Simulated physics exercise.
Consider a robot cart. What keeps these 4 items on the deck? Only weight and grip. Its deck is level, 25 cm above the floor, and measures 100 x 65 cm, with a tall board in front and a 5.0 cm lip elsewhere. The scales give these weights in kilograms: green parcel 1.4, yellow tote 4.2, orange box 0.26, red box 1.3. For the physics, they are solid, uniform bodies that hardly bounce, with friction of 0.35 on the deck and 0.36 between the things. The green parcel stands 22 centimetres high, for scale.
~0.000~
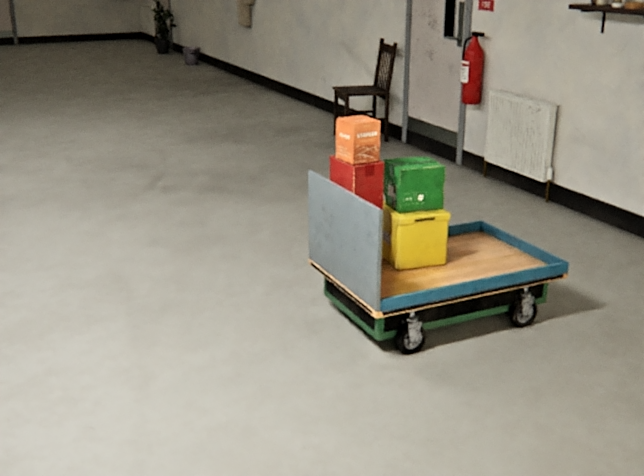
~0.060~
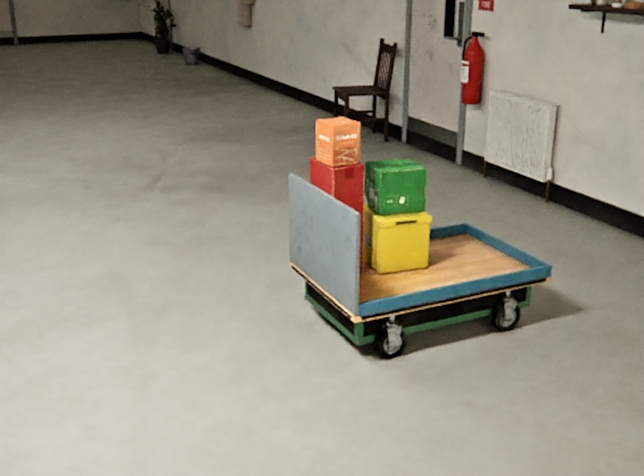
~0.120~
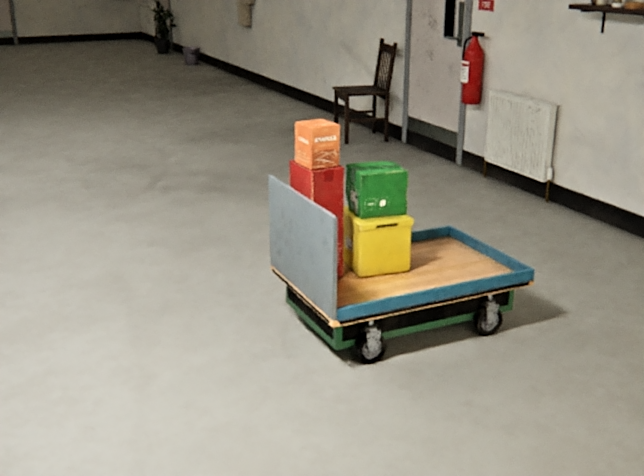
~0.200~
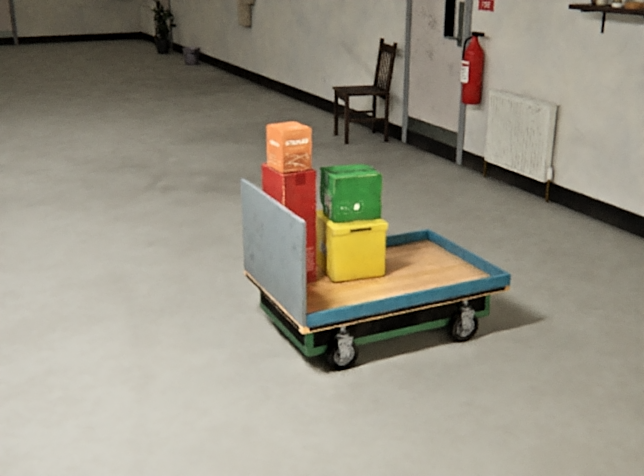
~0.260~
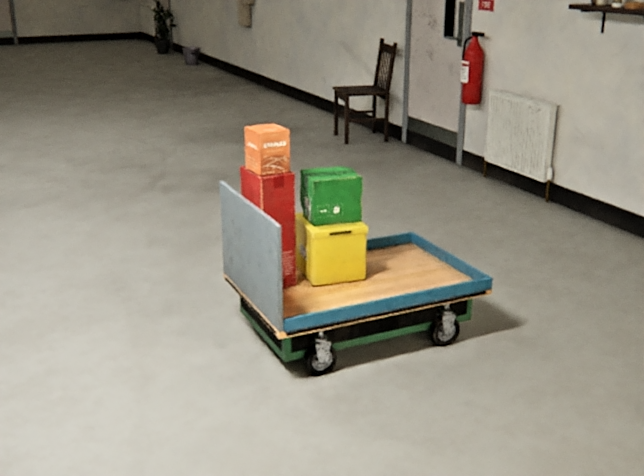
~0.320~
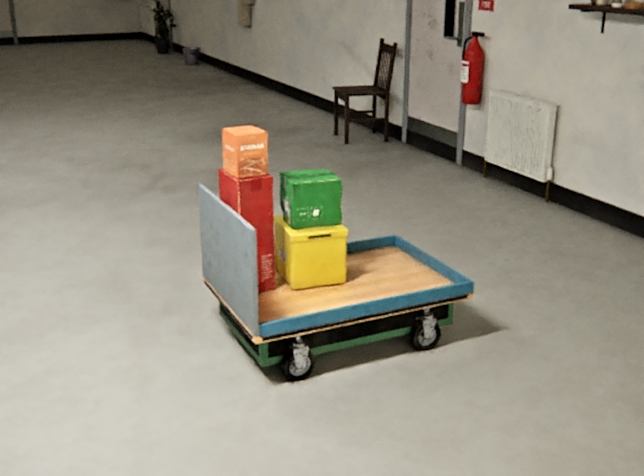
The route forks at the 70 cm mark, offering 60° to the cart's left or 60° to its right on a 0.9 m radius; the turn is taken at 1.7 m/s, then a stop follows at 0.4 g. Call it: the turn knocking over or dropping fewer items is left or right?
Right.
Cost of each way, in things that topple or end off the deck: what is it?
Turn left = 3, turn right = 2.
Turning left. By 0.72 s, cart has run 122 cm, turned 24°; orange box now off the deck; green parcel 11 cm from its spot near (163, 229); yellow tote 5 cm from its spot near (175, 291).
By 1.02 s, cart has run 173 cm, turned 55°; green parcel and red box now off the deck; yellow tote 5 cm from its spot near (119, 367).
By 1.32 s, cart has run 218 cm, turned 60°; yellow tote 4 cm from its spot near (72, 453).
When it is over (2.0 s), off the deck, green parcel, orange box and red box; the last one within 10 cm of the start.
Turning right instead, orange box and red box tipped over or off the deck, 2 of 4 in all.
